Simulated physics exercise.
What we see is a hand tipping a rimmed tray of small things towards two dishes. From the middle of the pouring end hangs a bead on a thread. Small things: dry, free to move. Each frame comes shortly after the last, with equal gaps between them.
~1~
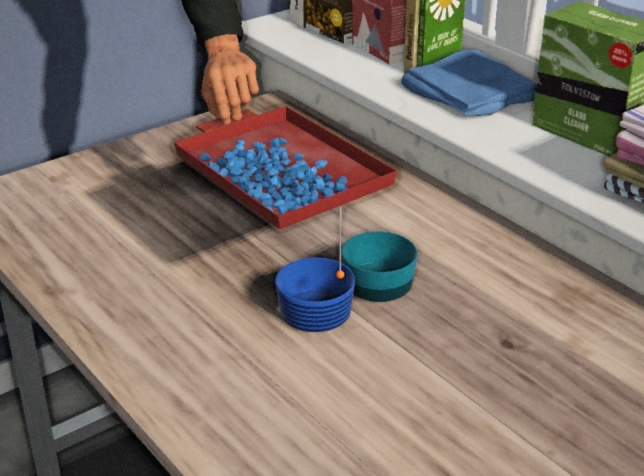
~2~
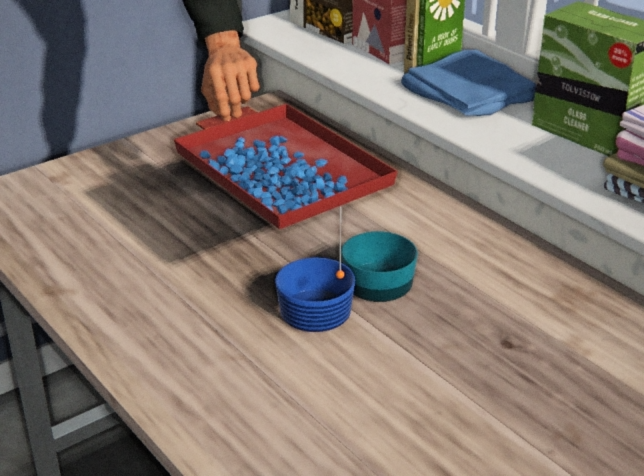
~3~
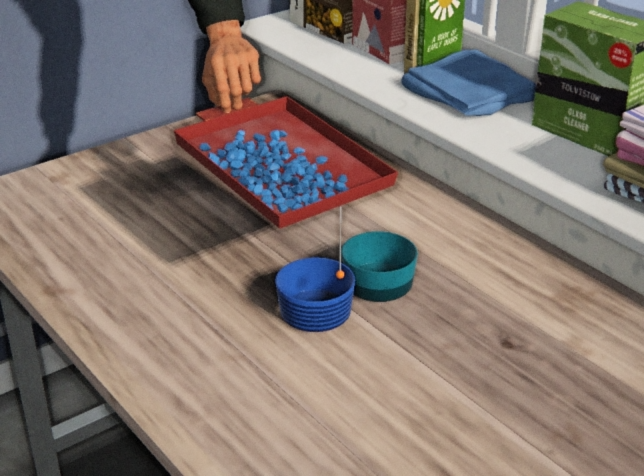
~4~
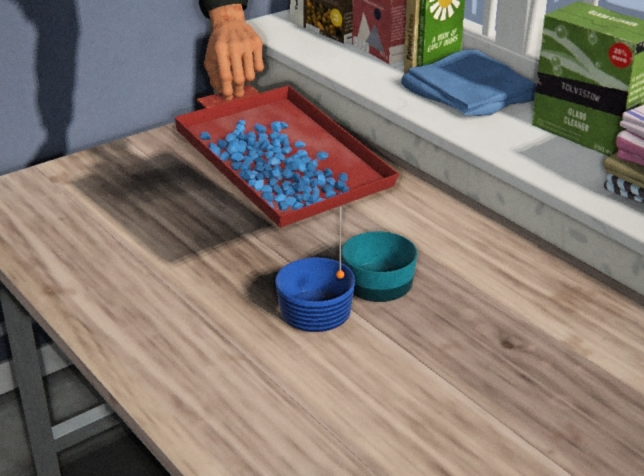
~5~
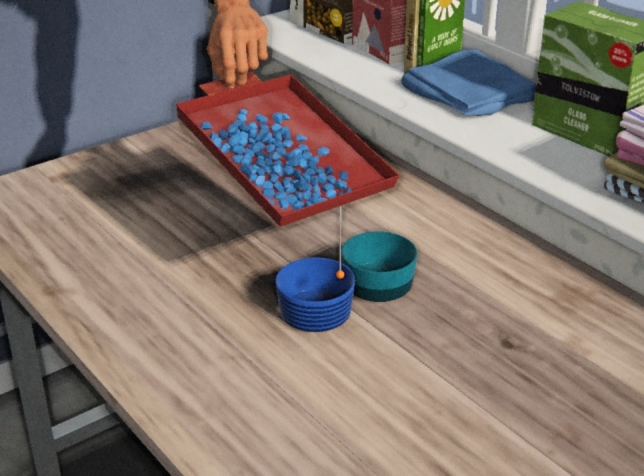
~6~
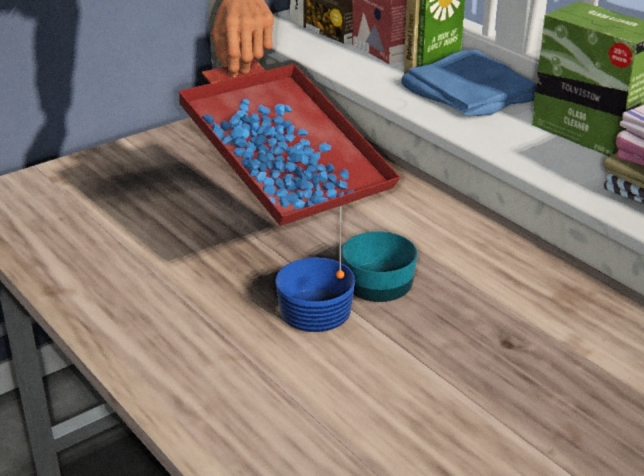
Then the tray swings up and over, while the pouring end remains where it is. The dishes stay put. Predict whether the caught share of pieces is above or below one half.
So the dishes mostly fail at catching it, really.
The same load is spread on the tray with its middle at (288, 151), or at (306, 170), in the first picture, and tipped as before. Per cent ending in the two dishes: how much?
From the first start you get 10 in a hundred, from the second 0 in a hundred.
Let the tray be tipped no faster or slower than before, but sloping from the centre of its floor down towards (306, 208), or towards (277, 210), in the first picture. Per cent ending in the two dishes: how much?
First case about 0 percent; second case about 10 percent.
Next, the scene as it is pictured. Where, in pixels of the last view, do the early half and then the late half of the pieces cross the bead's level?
First near (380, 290), later near (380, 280).
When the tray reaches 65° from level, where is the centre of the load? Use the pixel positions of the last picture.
Close to (342, 180).
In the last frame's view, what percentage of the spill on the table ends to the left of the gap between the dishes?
It comes out at roughly 10 percent.
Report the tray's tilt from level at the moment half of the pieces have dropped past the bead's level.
At about 100°.
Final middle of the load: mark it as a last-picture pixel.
Resting centre, last picture - approx. (399, 336).
Soon, tray tipped steeply; nearly all on the tray; a stray few in the air.
A while on, tray tipped past a quarter turn; about a quarter on the tray; about two thirds outside both; about a quarter in the air.
Towards the end, tray tipped past a quarter turn; a small part in the right dish; nearly all outside both.
Finally, tray tipped past a quarter turn; none in the left dish; a small part in the right dish; nearly all outside both.
